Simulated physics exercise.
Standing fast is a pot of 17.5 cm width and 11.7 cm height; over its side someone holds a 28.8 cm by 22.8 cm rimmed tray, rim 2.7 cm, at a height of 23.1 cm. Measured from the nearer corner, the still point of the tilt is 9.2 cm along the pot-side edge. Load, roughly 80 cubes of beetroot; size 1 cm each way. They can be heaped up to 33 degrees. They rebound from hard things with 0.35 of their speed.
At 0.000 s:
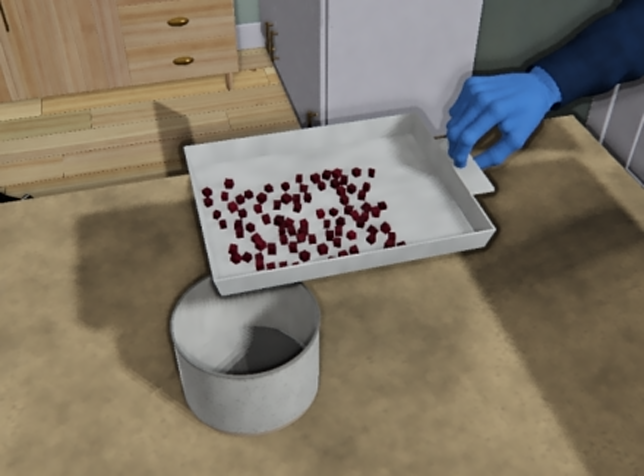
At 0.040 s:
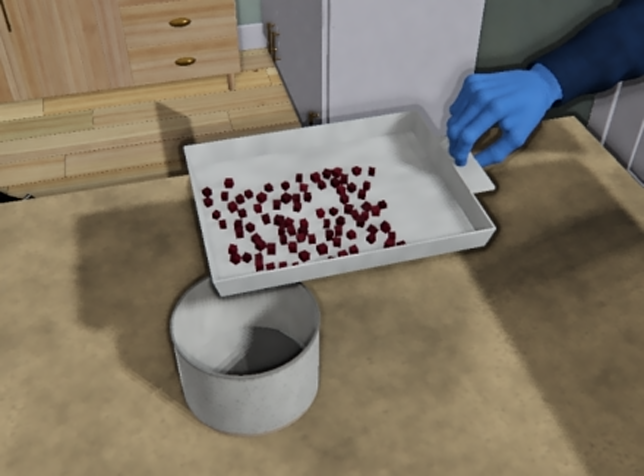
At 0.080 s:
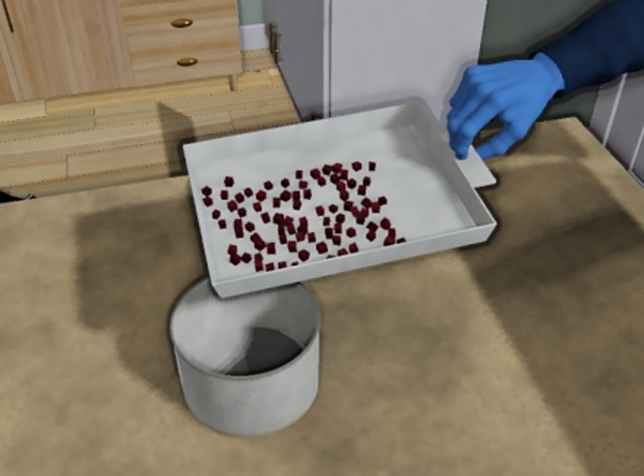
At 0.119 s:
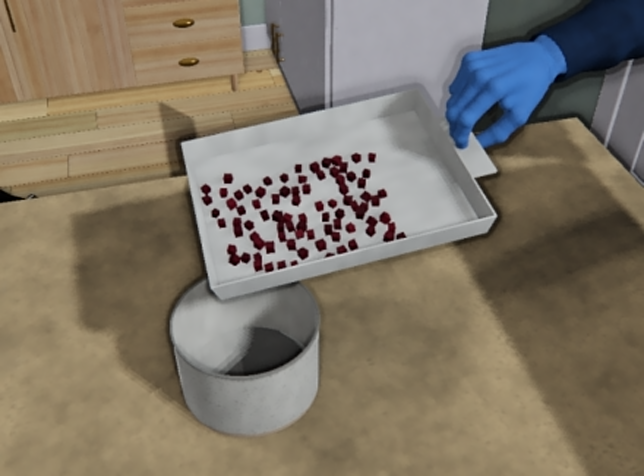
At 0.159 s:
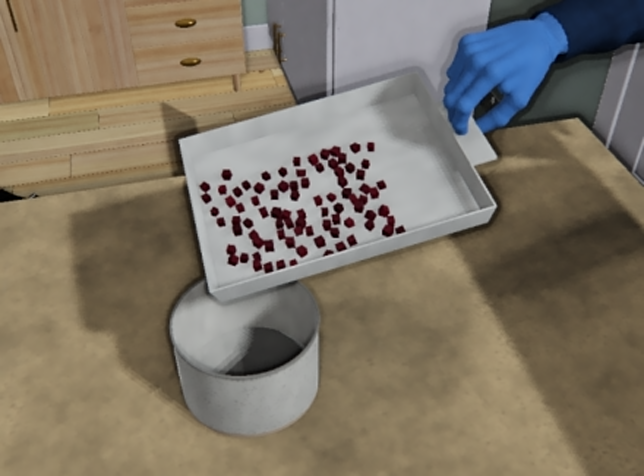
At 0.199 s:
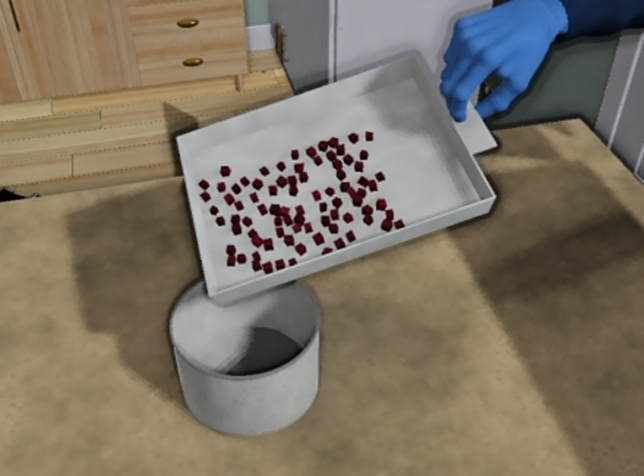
A blue-gloved hand held a white tray of small dark red cubes above a round grey pot, then raised the tray's right side, slanting it down toward the left while the cubes barely shifted.
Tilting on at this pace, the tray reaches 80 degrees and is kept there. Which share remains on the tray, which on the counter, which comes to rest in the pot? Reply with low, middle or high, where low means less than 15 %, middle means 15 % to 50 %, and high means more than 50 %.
My answer: Left on the tray - middle; counter - middle; pot - middle.
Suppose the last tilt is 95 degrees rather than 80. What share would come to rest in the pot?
Then about 50 per cent.
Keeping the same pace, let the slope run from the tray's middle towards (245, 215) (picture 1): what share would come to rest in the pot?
The share would be about 5 percent.
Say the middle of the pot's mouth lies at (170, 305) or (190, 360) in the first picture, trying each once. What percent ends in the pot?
In order, about 0 and about 65 per cent.
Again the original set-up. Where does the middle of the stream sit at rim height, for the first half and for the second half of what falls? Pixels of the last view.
(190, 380) first, (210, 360) later, roughly.
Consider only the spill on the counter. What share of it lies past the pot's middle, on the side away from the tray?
About 90 per cent.
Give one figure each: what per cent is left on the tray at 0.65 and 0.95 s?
In order, 100 and 45.
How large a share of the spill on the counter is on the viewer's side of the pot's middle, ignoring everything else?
About 90 per cent.
After 0.47 s, tilt 49 degrees; the tray holds 100 %, the pot 0 %.
Then, at 0.65 s, tilt 70 degrees; the tray holds 100 %, the pot 0 %.
After 0.95 s, tilt 80 degrees; the tray holds 45 %, the pot 10 %.
At rest (2.4 s), tray 35 %, counter 40 %, pot 25 %.
